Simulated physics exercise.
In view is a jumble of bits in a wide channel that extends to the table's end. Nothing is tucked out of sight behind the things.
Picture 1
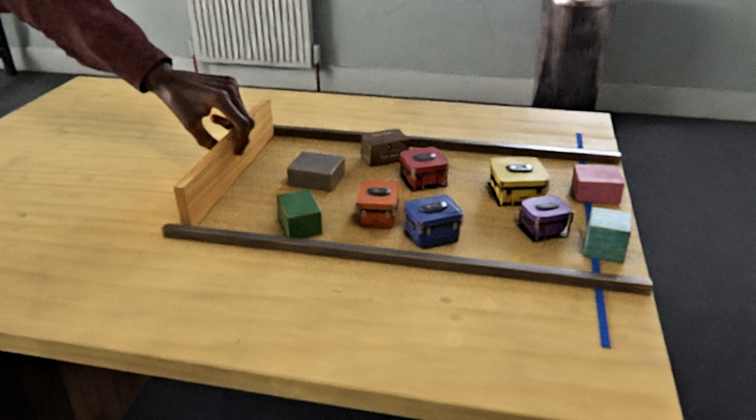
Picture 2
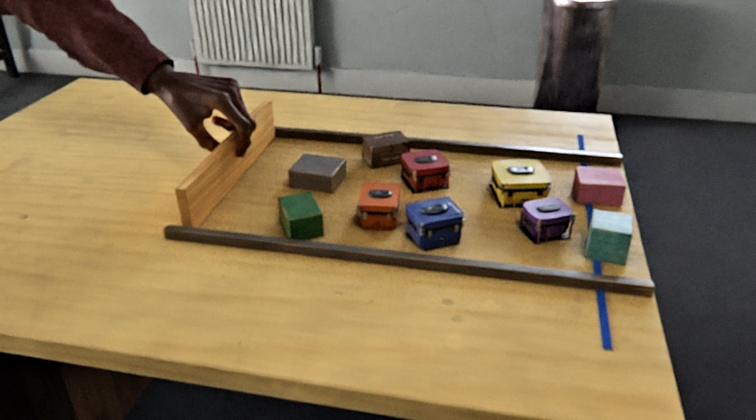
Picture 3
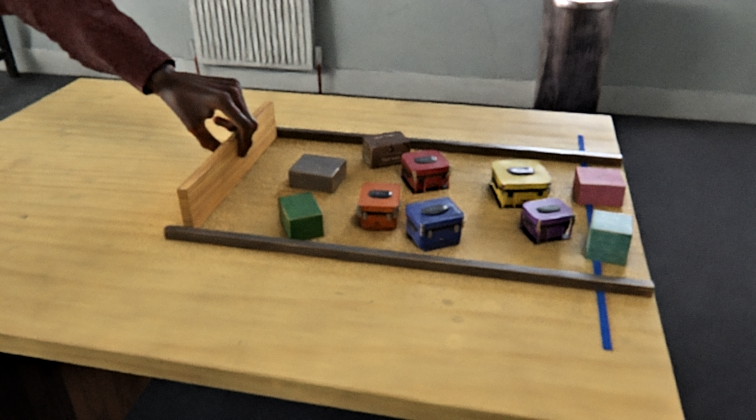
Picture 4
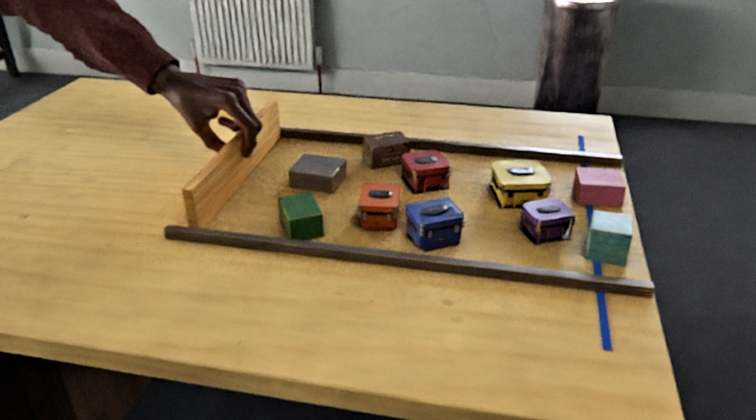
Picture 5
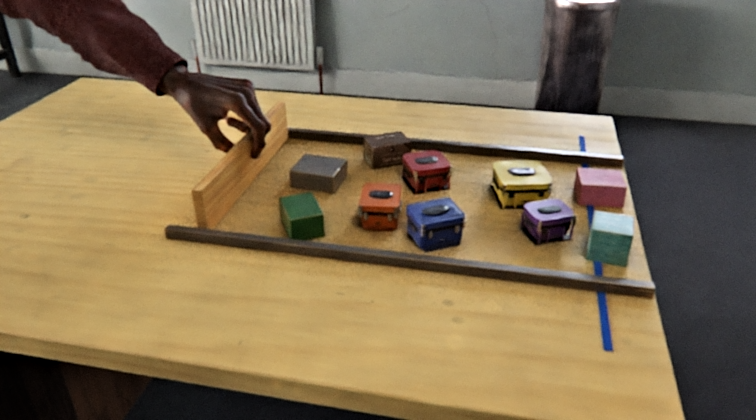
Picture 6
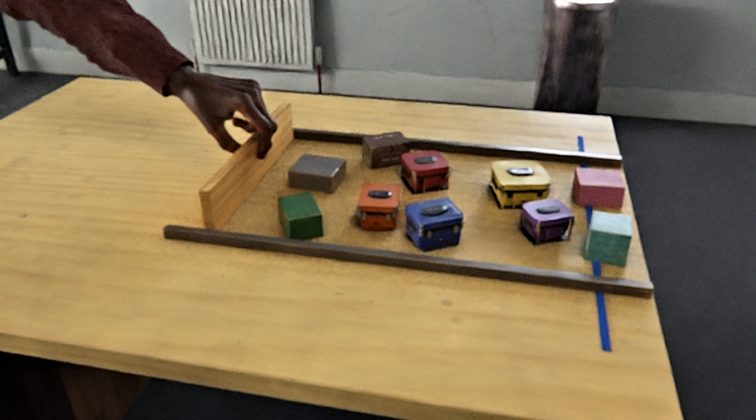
On a pale wooden table in a grey-floored room, seen from above one side, two dark rails border a wide channel. Green and grey blocks, a brown box, orange, red, blue, yellow and purple cases, then pink and turquoise blocks lie left to right near blue tape. A dark-sleeved arm slides an upright board slightly rightward at left, while the objects and view stay virtually still.
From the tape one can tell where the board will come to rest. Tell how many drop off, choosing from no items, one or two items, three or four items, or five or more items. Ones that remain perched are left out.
Five or more items drop off.
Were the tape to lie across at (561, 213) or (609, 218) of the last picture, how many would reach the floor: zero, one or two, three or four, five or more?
Taking the two places in turn, it's 3 or 4; at least five.
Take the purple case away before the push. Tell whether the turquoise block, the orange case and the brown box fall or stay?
The turquoise block comes down; the orange case stays on; the brown box remains up.
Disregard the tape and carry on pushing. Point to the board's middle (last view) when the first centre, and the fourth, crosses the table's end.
Pixels, in order: Around (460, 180), around (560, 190).
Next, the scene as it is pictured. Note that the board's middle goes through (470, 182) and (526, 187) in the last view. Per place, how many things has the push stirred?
At the first spot 9, then 10.
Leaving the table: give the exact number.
The figure is 6, exactly.
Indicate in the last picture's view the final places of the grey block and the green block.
In order, first (616, 200), then (618, 258).
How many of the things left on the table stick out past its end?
I get 3.
A little later, none off yet; turquoise block at rest near (609, 238); pink block at rest near (598, 188); purple case at rest near (546, 222).
Next, none off yet; turquoise block at rest near (609, 238); pink block tilted well over near (652, 202); purple case moving near (559, 221).
When it is over, the number that fall off is five or more; down, red case, blue case, yellow case, purple case, pink block and turquoise block.
